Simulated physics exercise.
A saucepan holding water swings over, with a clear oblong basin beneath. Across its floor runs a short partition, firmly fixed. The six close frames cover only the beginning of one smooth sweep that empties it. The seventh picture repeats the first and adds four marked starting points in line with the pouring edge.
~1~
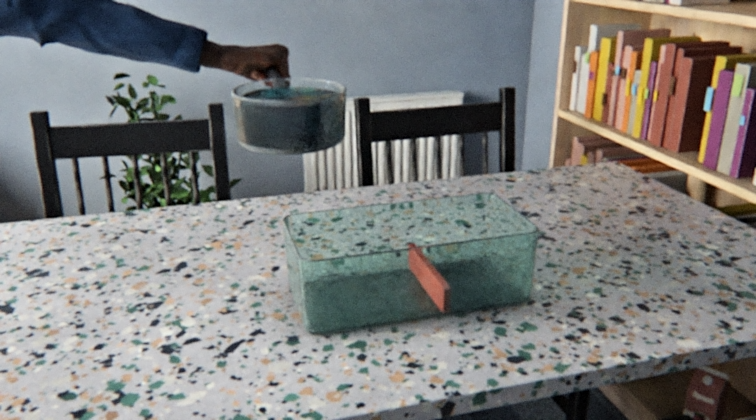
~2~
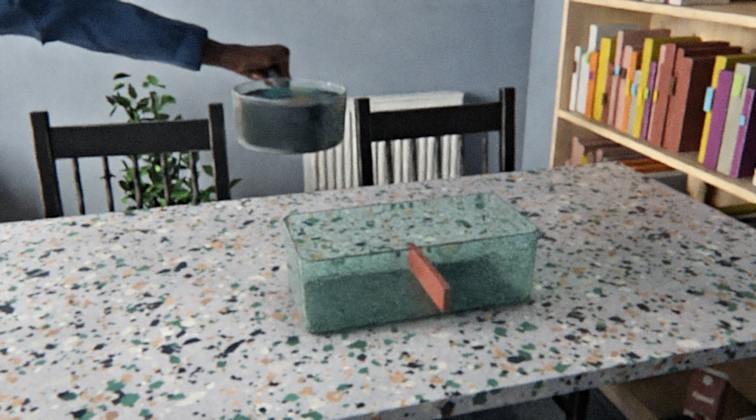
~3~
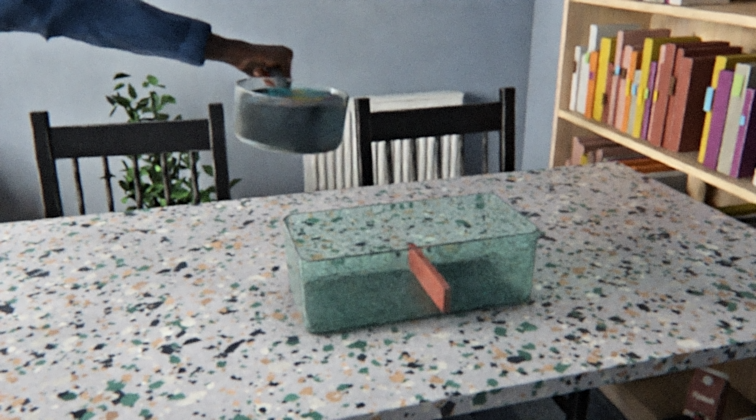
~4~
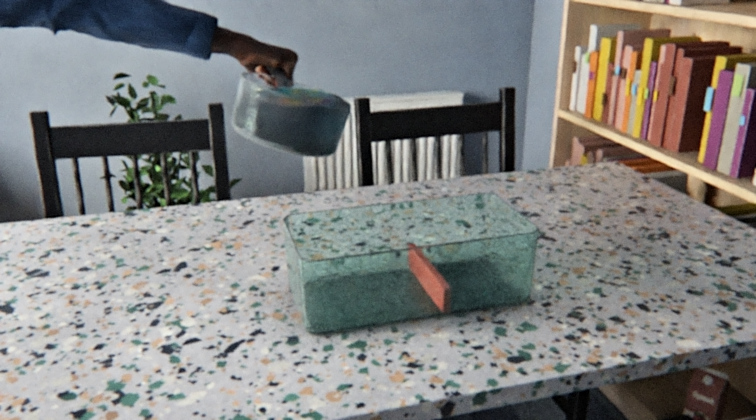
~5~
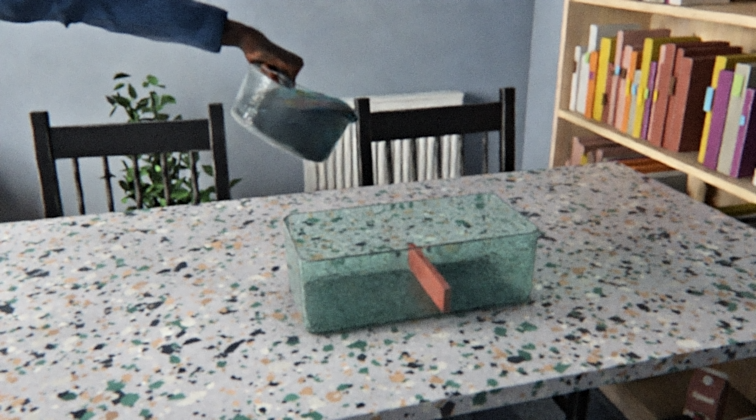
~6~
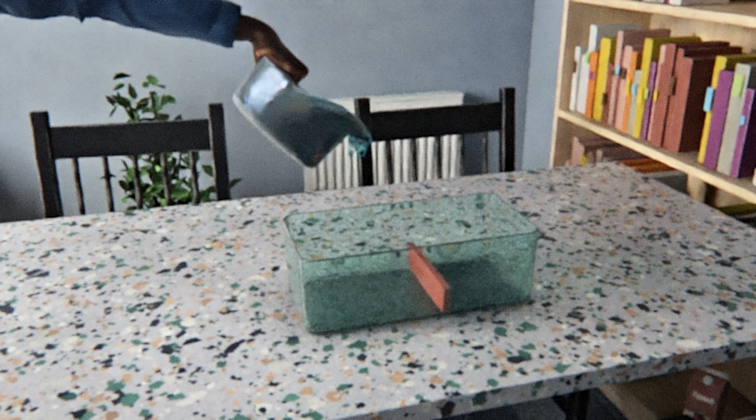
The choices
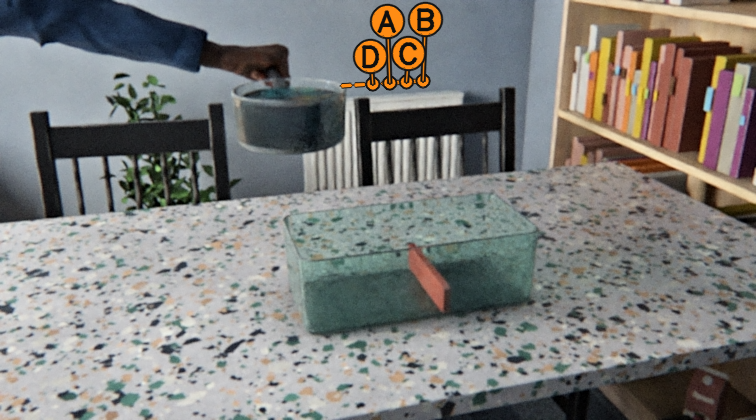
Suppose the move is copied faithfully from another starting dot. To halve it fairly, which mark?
Take A.
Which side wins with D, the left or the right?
More ends on the left.
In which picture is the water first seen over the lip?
Picture 4.
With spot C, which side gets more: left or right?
More ends on the right.
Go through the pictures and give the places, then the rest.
Upright, lip at (342, 85); basin from (304, 333) to (528, 298); top of the wall at (428, 264); nothing has left yet, in the first frame.
Tipped about 2°, lip at (343, 87); nothing has left yet, in the second frame.
Tipped about 8°, lip at (345, 93); nothing has left yet, in the third frame.
Tipped about 18°, lip at (347, 102); water is over the lip, down to (347, 102), in the fourth frame.
Tipped about 31°, lip at (348, 115); water is over the lip, down to (352, 119), in the fifth frame.
Tipped about 45°, lip at (345, 129); water is over the lip, down to (359, 149), in the sixth frame.
In orange, A at (389, 82); B at (423, 80); C at (406, 81); D at (372, 84).
With A, about 48 % ends left of the wall and 50 % right of it.
With B, about 25 % ends left of the wall and 72 % right of it; 3 % is lost outside.
With C, about 33 % ends left of the wall and 65 % right of it.
With D, about 67 % ends left of the wall and 27 % right of it; 5 % is lost outside.
